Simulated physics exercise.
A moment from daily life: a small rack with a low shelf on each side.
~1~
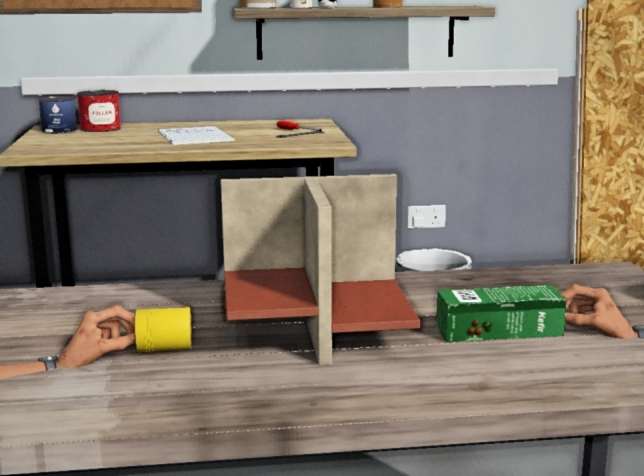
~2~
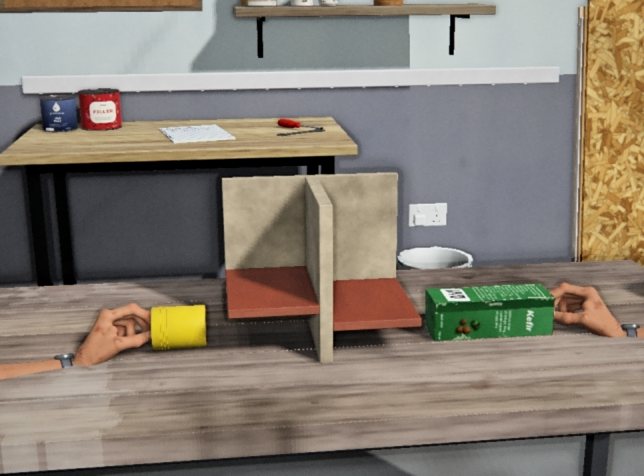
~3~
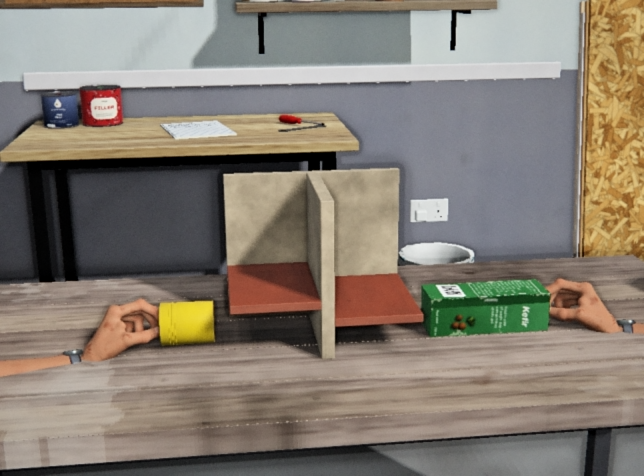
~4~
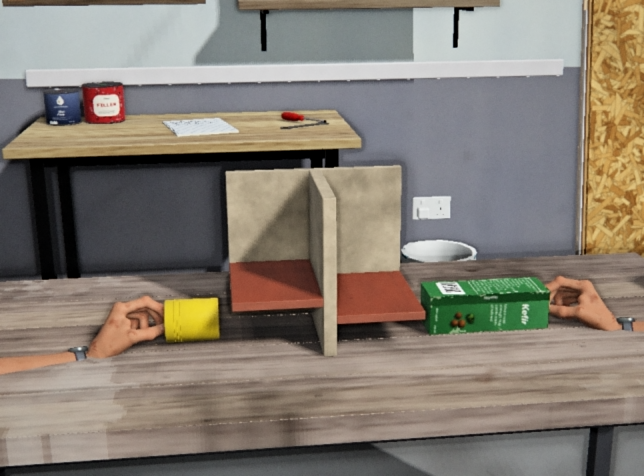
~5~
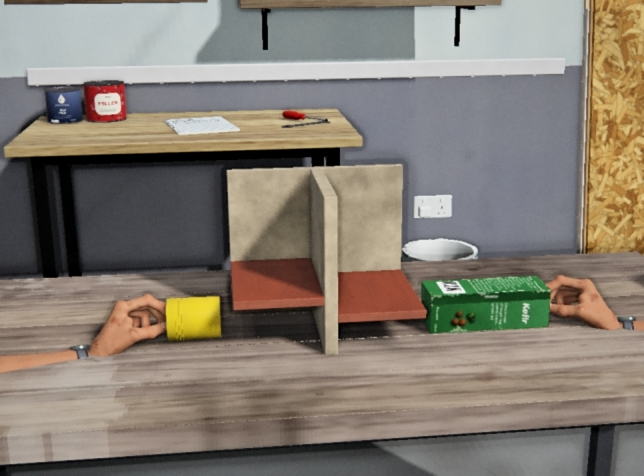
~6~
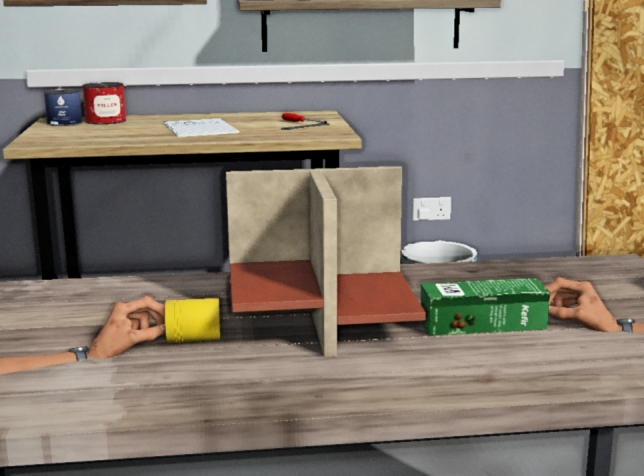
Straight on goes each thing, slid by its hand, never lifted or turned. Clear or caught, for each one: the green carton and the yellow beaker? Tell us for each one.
In order: The green carton most likely gets held up. The yellow beaker most likely fits underneath.
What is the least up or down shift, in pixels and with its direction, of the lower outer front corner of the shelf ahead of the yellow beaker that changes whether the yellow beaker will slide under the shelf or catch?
Move it down by around 8 pixels.
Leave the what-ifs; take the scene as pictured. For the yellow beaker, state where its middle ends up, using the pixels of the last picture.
Its middle settles near (265, 317) in the last picture.
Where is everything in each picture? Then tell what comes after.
Hands sliding the things forward; green carton (500, 313); yellow beaker (164, 329); shelf (317, 267), in the first picture.
Hands sliding the things forward; yellow beaker (179, 327); shelf (318, 265), in the second picture.
Hands sliding the things forward; green carton (485, 308); shelf (320, 261), in the third picture.
Hands sliding the things forward; yellow beaker (193, 320); shelf (322, 259), in the fourth picture.
Hands sliding the things forward; green carton (485, 304); shelf (323, 257), in the fifth picture.
Hands sliding the things forward; green carton (484, 306); yellow beaker (193, 320); shelf (322, 259), in the sixth picture.
Then, 0.26 s past the last view, green carton sliding up to the opening near (472, 307); yellow beaker sliding up to the opening near (206, 320).
Then, 0.50 s past the last view, green carton stopped at the opening near (472, 307); yellow beaker part of the way in near (240, 318).
Finally, the green carton stops at the shelf, near (472, 307); the yellow beaker goes under, near (265, 317).
